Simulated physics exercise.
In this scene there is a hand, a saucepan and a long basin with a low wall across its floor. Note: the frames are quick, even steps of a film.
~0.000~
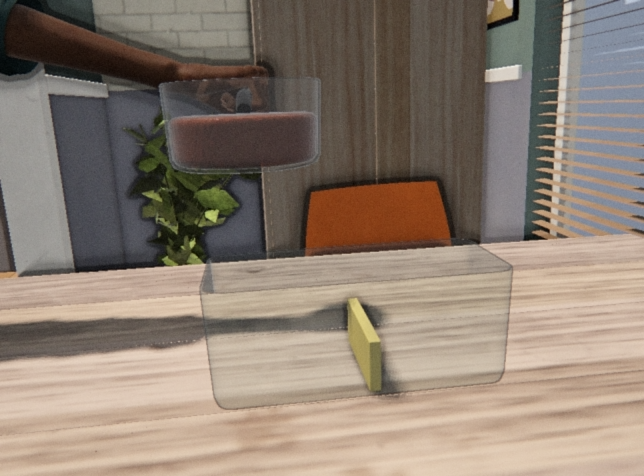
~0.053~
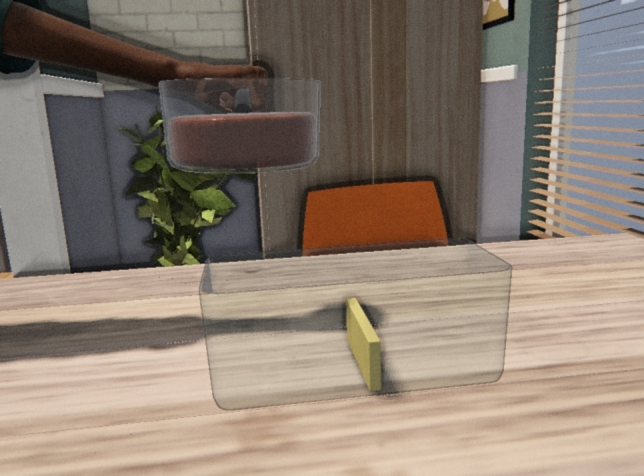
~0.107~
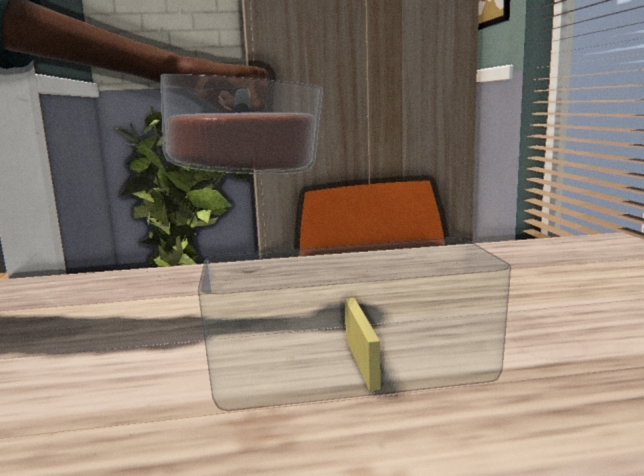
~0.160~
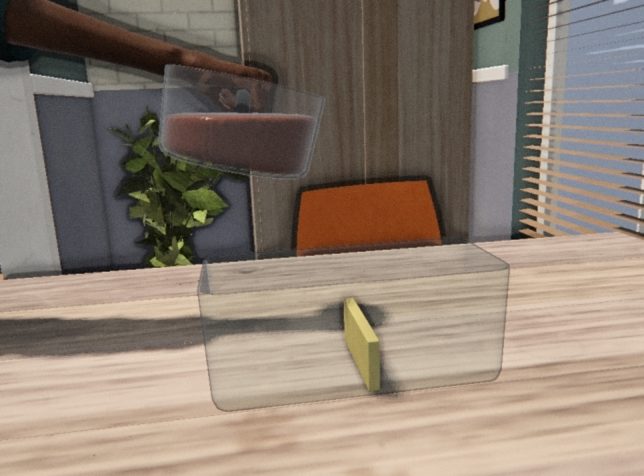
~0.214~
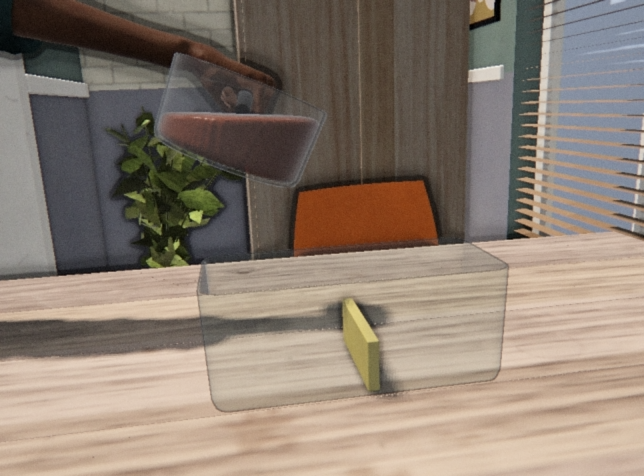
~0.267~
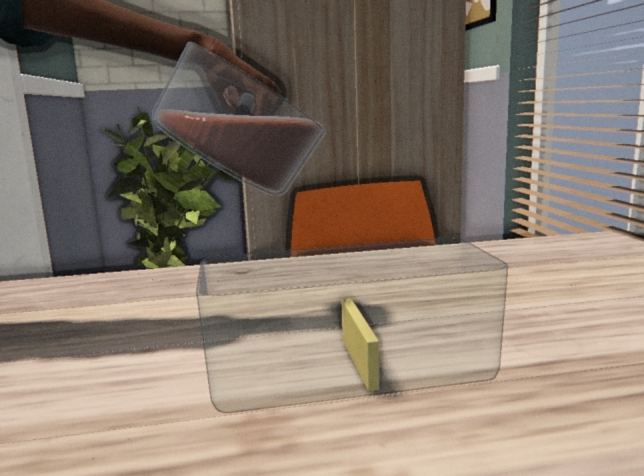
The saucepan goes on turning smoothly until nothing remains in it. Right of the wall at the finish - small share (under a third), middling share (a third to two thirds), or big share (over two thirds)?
Middling.
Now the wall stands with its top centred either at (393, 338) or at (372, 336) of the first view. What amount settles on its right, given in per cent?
Roughly 25 per cent first and roughly 45 per cent second.
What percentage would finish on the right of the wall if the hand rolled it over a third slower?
Some 65 per cent.
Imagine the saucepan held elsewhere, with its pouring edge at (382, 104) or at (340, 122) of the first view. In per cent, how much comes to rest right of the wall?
90 % and 60 %.
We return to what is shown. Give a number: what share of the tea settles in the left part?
About 45 per cent.
A moment on, the saucepan is tipped on its side and 31 per cent is still to pour, 1 is left of the wall and 22 right of it.
Next, the saucepan is tipped right over and 8 per cent is still to pour, 27 is left of the wall and 55 right of it.
Then the saucepan is tipped right over and 1 per cent is still to pour, 44 is left of the wall and 52 right of it.
Later the saucepan is tipped right over and 0 per cent is still to pour, 47 is left of the wall and 52 right of it.
In the end 47 per cent lies left of the wall, 52 right of it and 1 outside.
